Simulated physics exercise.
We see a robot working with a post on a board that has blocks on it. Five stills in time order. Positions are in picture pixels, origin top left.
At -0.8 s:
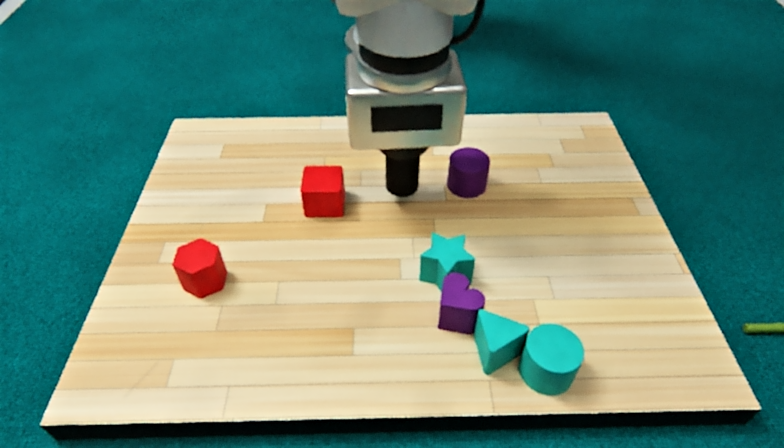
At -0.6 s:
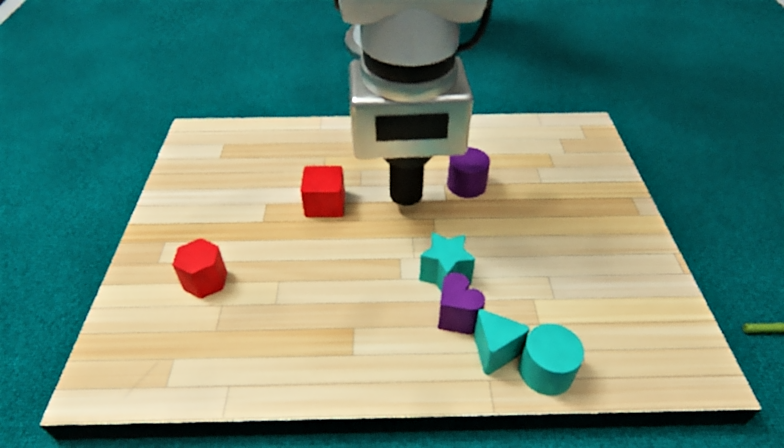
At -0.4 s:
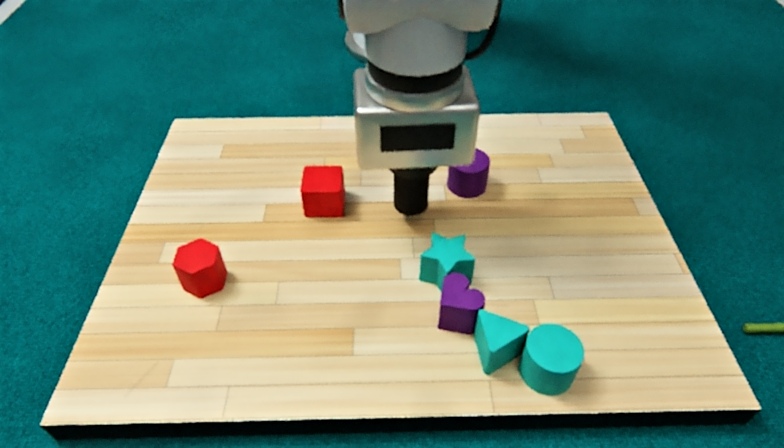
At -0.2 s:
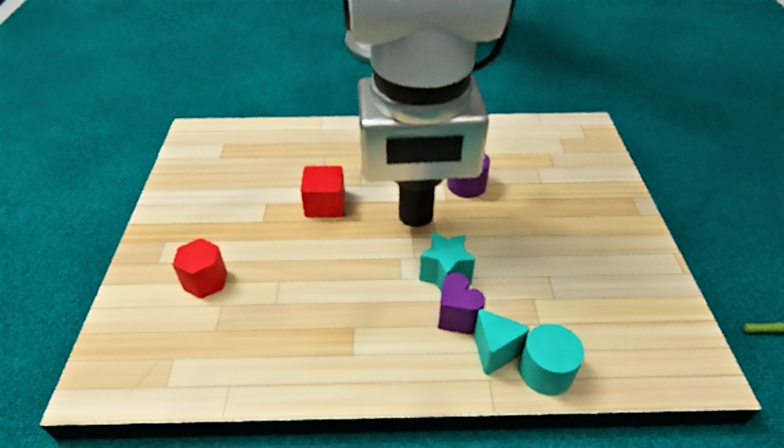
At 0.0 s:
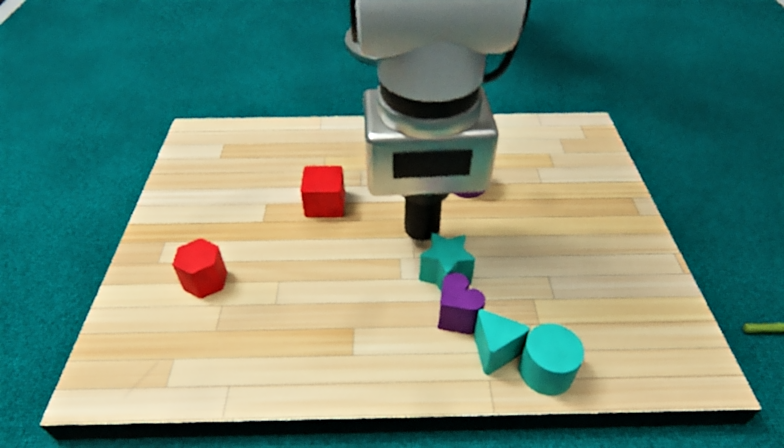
In this clip, a robot arm with a dark post moves slowly toward the viewer and slightly right over a wooden board, nearing a turquoise star, while the red, purple and turquoise blocks all stay still.
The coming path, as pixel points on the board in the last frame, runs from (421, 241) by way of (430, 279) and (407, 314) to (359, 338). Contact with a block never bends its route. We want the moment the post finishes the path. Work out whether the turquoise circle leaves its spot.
Once the post is done, the turquoise circle remains in the old spot.
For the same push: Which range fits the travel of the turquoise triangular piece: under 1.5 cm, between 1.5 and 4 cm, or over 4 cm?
It shifts by 1.5 to 4 cm.
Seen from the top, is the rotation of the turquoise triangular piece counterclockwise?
Going by the path, yes.
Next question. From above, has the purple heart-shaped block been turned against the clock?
Yes, I think so.
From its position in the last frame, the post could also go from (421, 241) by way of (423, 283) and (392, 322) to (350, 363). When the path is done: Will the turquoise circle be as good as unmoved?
The answer is yes.
The first path, step by step. One third of the way, post (431, 267); turquoise star (447, 292), turned 25° clockwise; purple heart-shaped block (466, 323), turned 50° anticlockwise; turquoise triangular piece (509, 343), turned 45° anticlockwise.
Two thirds of the way, post (406, 303); turquoise star (434, 328); purple heart-shaped block (467, 356), turned 70° anticlockwise; turquoise triangular piece (511, 356), turned 85° anticlockwise.
At the end, post (358, 326); turquoise star (427, 330), turned 20° anticlockwise; purple heart-shaped block (468, 356), turned 70° anticlockwise; turquoise triangular piece (511, 356), turned 85° anticlockwise; turquoise circle not moved.
